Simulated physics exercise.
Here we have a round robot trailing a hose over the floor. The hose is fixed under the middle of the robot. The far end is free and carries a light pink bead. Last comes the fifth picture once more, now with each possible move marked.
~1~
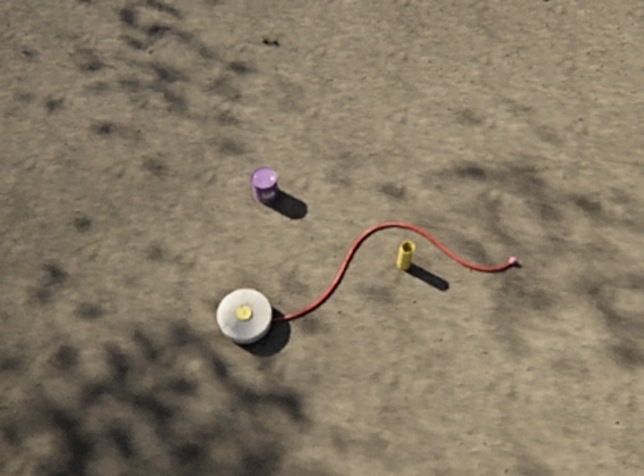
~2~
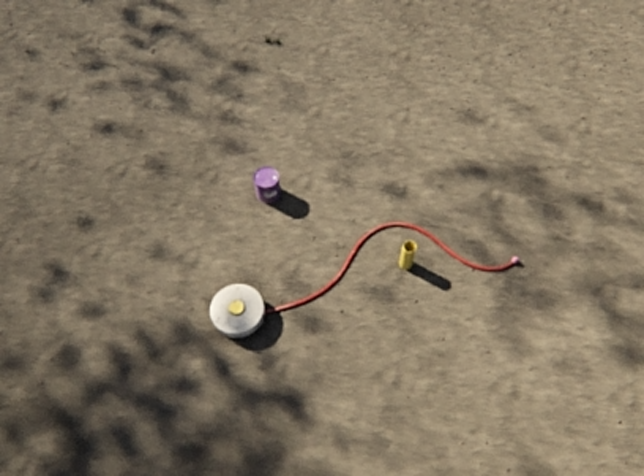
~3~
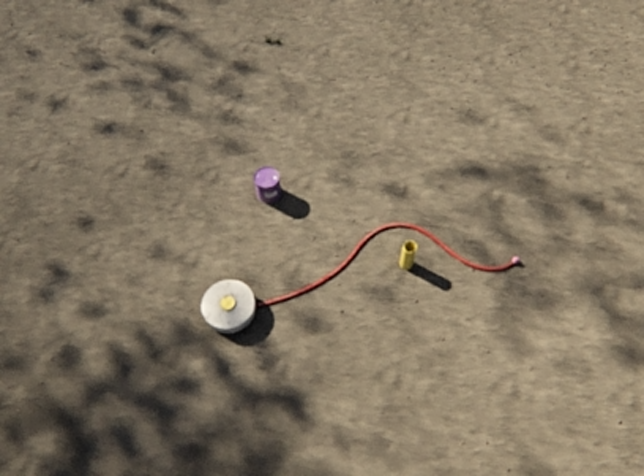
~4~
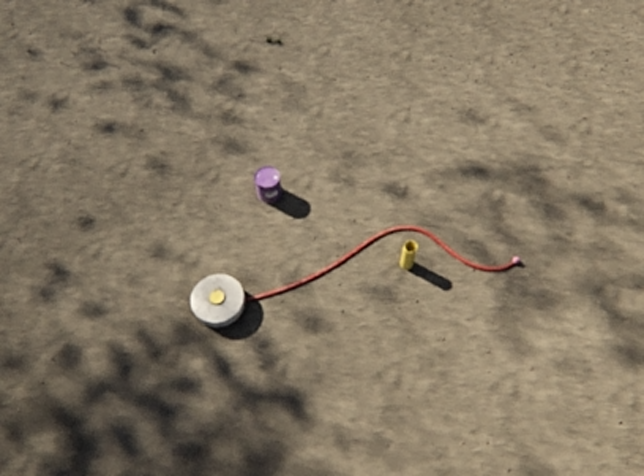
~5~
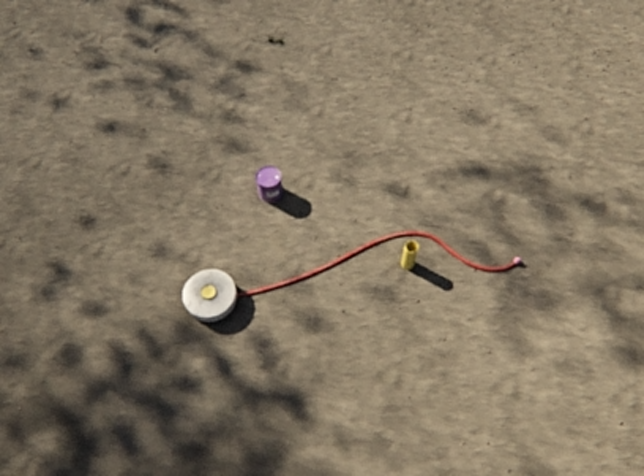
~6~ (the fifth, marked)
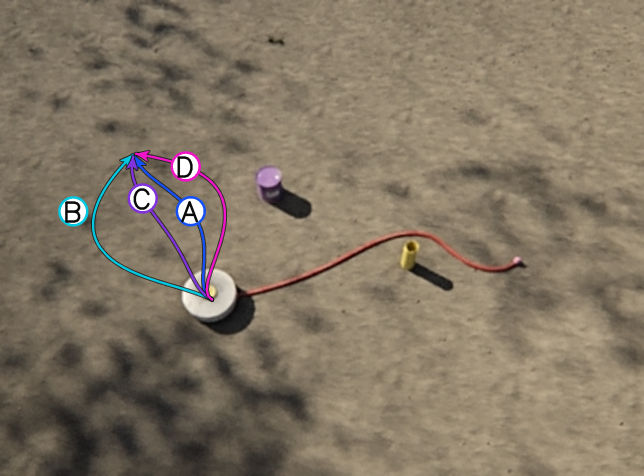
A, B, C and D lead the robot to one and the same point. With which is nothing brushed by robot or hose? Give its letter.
A is the clean one.
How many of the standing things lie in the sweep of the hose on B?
In all, one.
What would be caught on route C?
It meets the yellow post.
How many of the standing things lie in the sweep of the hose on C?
One.
On the marked copy, A from (212, 300) via (191, 211) to (135, 156); B from (212, 300) via (100, 248) to (133, 155); C from (212, 300) via (162, 226) to (133, 156); D from (212, 300) via (222, 197) to (136, 154).
With A. Early on, robot (200, 227), middle of the hose (360, 252), free end (517, 261).
Further on, robot (157, 179), middle of the hose (301, 232), free end (459, 259).
At the end, robot (132, 149), middle of the hose (260, 213), free end (410, 251); nothing has been touched.
As for the rest, B meets the yellow post; C meets the yellow post; D meets the purple keg.
